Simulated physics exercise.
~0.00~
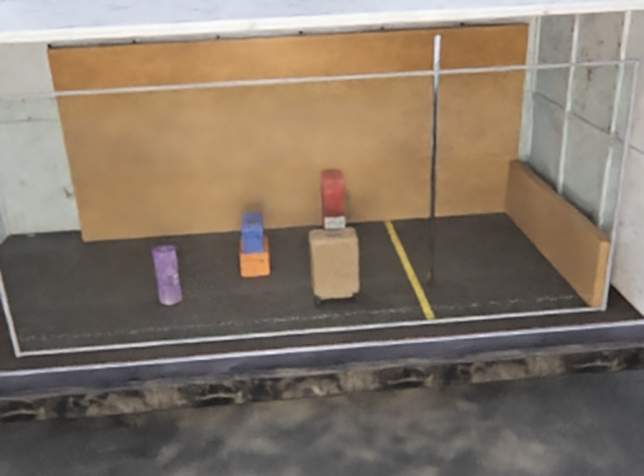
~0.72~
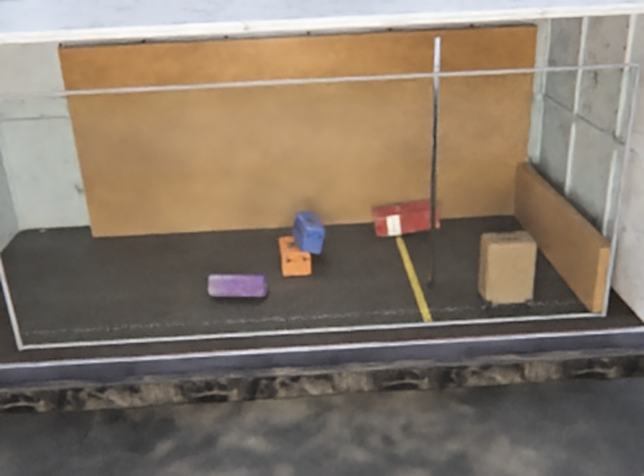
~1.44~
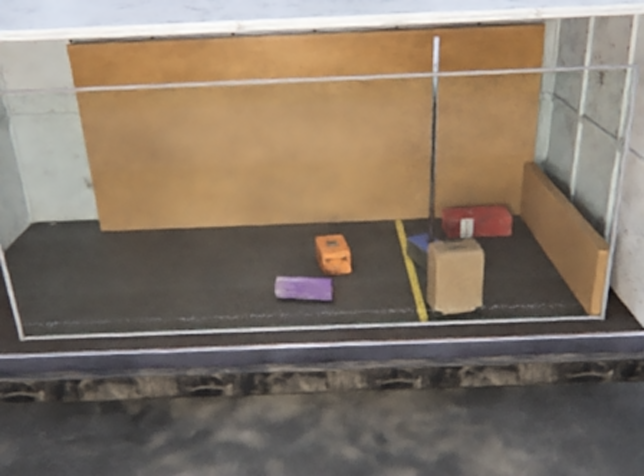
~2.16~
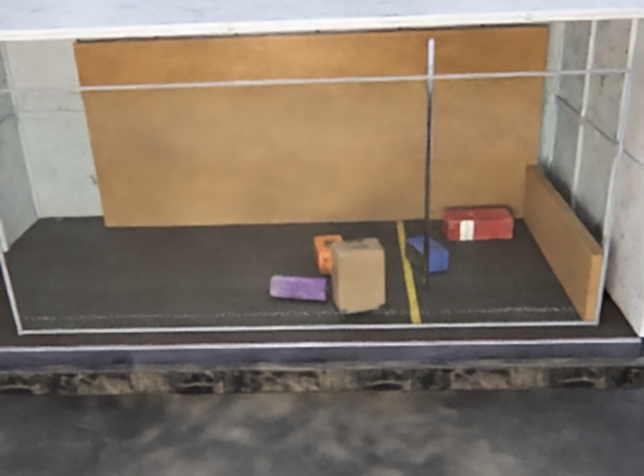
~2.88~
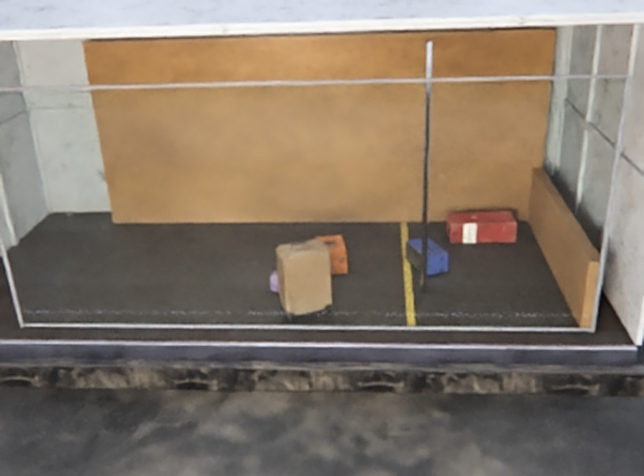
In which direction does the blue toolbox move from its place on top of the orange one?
The blue toolbox moves to the right, coming off the orange toolbox and ending on its side beyond the yellow line.
